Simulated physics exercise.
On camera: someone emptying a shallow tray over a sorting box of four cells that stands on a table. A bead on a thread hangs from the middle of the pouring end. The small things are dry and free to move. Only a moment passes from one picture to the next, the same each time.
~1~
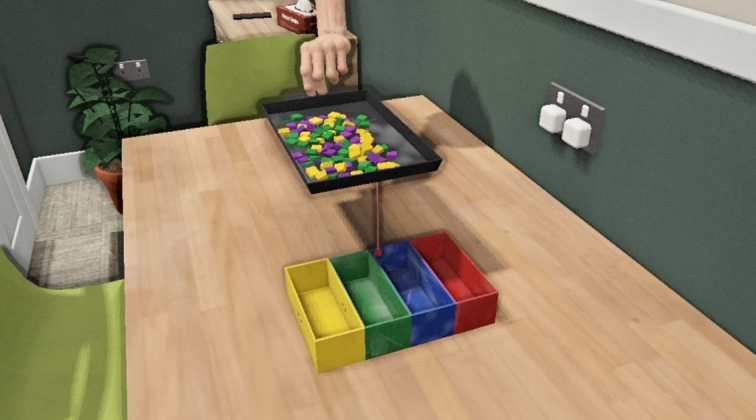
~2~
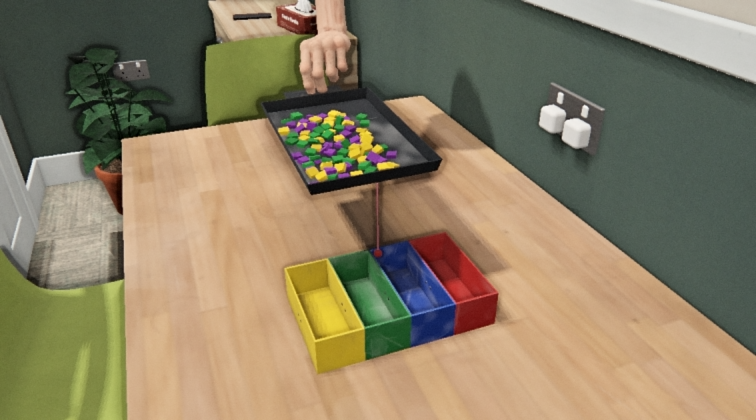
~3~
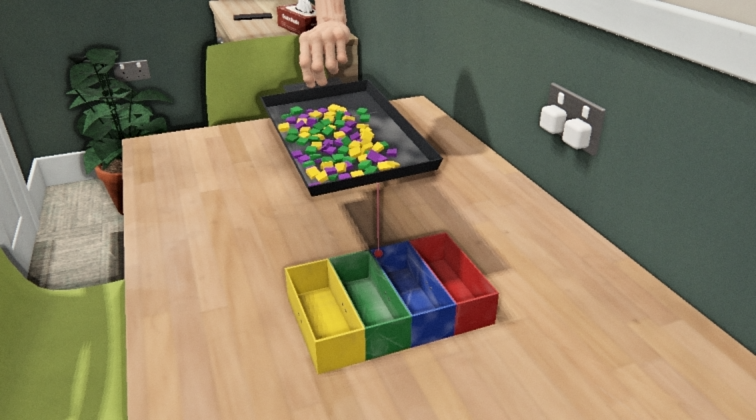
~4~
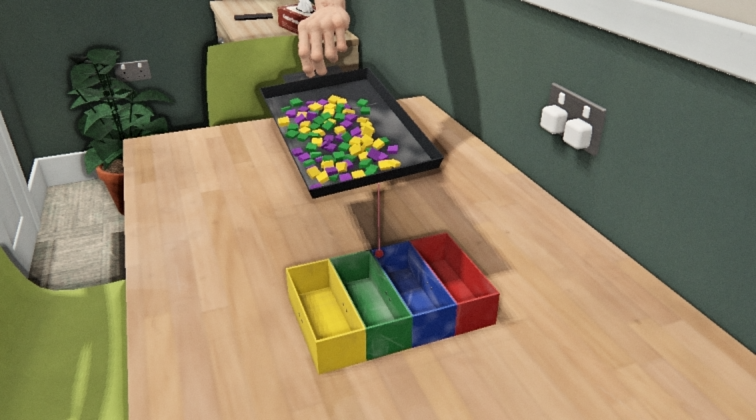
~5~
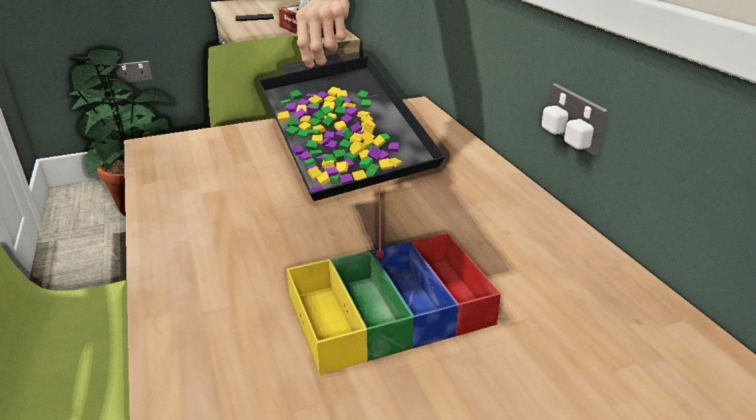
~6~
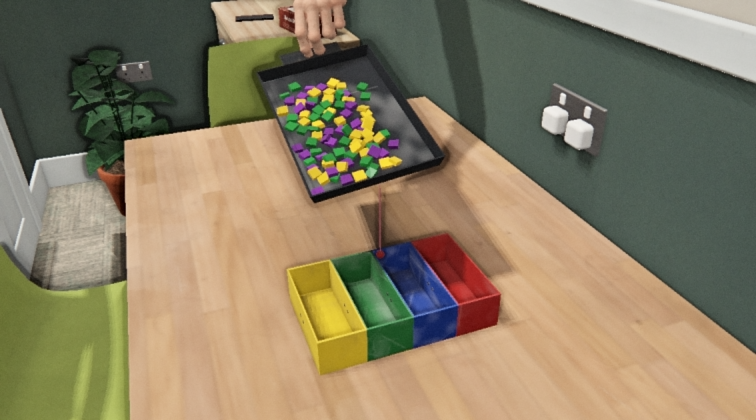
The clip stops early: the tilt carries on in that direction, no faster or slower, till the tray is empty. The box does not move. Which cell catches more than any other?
It favours the yellow compartment.
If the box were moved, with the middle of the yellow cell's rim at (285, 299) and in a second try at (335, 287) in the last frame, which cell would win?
First the green one, then the cell in yellow.
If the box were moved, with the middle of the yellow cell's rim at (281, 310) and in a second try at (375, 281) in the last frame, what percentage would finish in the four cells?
Near 100 % and 10 %.
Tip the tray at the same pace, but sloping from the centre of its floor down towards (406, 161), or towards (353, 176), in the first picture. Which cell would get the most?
In turn: Red; that yellow cell.
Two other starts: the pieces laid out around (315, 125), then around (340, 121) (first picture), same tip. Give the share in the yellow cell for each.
Roughly 80 per cent, and 70 per cent.
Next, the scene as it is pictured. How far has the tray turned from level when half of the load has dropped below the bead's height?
Roughly 100°.
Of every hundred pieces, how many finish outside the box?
It comes to 0 per cent or so.
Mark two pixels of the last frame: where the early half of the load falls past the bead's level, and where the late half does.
At about (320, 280), then at (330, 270).
Just after the last frame, tray tipped steeply; every one on the tray.
A moment on, tray tipped past a quarter turn; about a tenth on the tray; roughly two thirds in the yellow cell; about a tenth in the green cell; about a tenth falling or outside the box.
Further on, tray tipped past a quarter turn; the larger part in the yellow cell; about a tenth in the green cell; just a few falling or outside the box.
When it is over, tray tipped past a quarter turn; the larger part in the yellow cell; about a tenth in the green cell; not one in the blue cell; not one in the red cell; just a few outside the box.
